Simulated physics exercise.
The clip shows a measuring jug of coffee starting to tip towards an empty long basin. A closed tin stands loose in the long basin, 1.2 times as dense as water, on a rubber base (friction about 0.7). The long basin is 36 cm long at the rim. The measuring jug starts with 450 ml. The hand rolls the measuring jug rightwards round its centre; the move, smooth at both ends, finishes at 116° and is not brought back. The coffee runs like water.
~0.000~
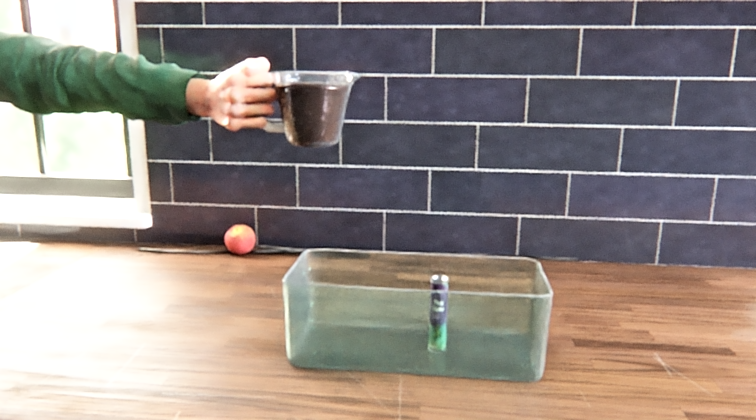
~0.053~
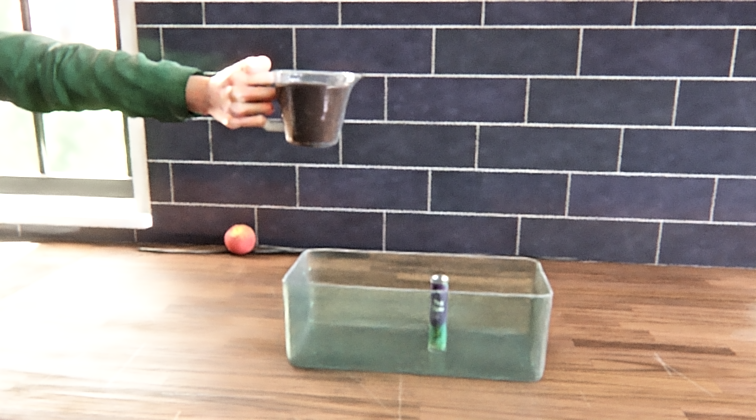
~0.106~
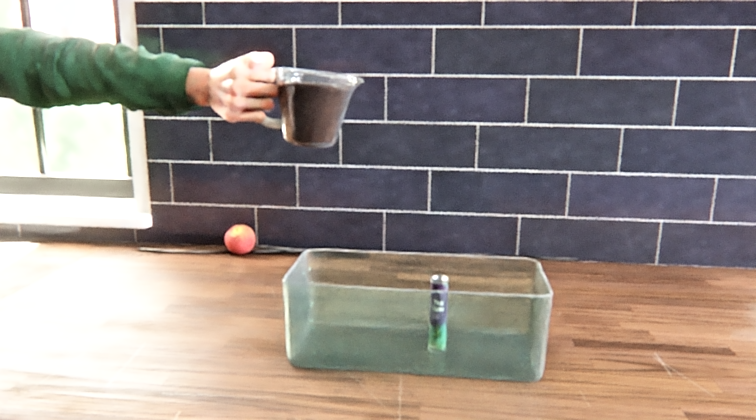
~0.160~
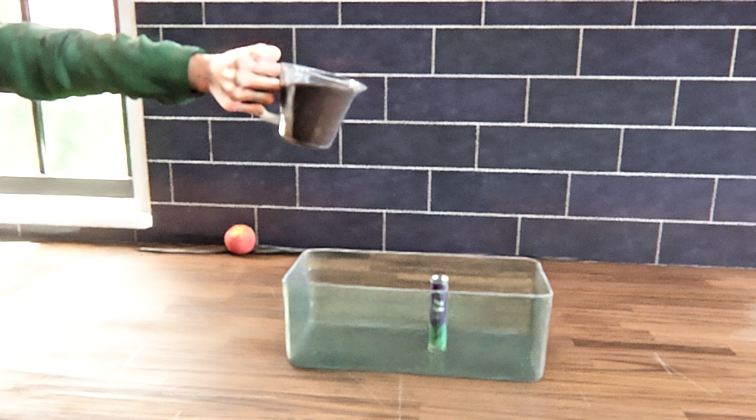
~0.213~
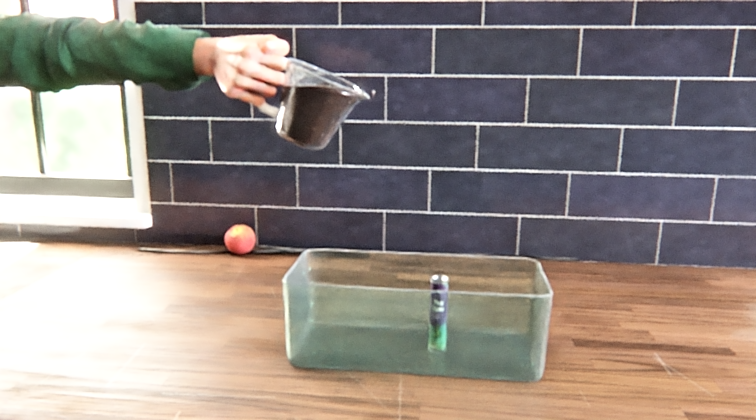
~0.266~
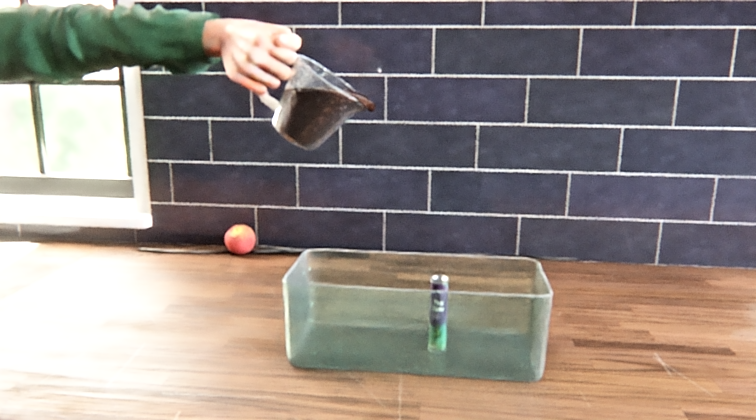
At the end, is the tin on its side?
It falls.
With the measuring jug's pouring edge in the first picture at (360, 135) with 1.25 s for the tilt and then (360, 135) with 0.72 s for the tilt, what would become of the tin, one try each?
First it keeps standing; then it remains upright.
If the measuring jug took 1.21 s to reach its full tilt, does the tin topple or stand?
The tin falls.
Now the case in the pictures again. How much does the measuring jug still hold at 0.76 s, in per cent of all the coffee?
About 1 per cent.
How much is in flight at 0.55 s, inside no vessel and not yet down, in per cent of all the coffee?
Near 48 in a hundred.
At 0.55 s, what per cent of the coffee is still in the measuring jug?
About 30 per cent.
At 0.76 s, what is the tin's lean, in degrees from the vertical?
About 20°.
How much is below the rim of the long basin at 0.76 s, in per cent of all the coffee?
About 86 per cent.
By 0.55 s the tilt is 101° and 31 per cent is still to pour; the tin stands where it began.
By 0.76 s the tilt is 116° and 1 per cent is still to pour; the tin leans 22°.
By 0.98 s the tilt is 116° and 0 per cent is still to pour; the tin lies on its side.
By 1.22 s the tilt is 116° and 0 per cent is still to pour; the tin lies on its side.
At rest the tin lies on its side.
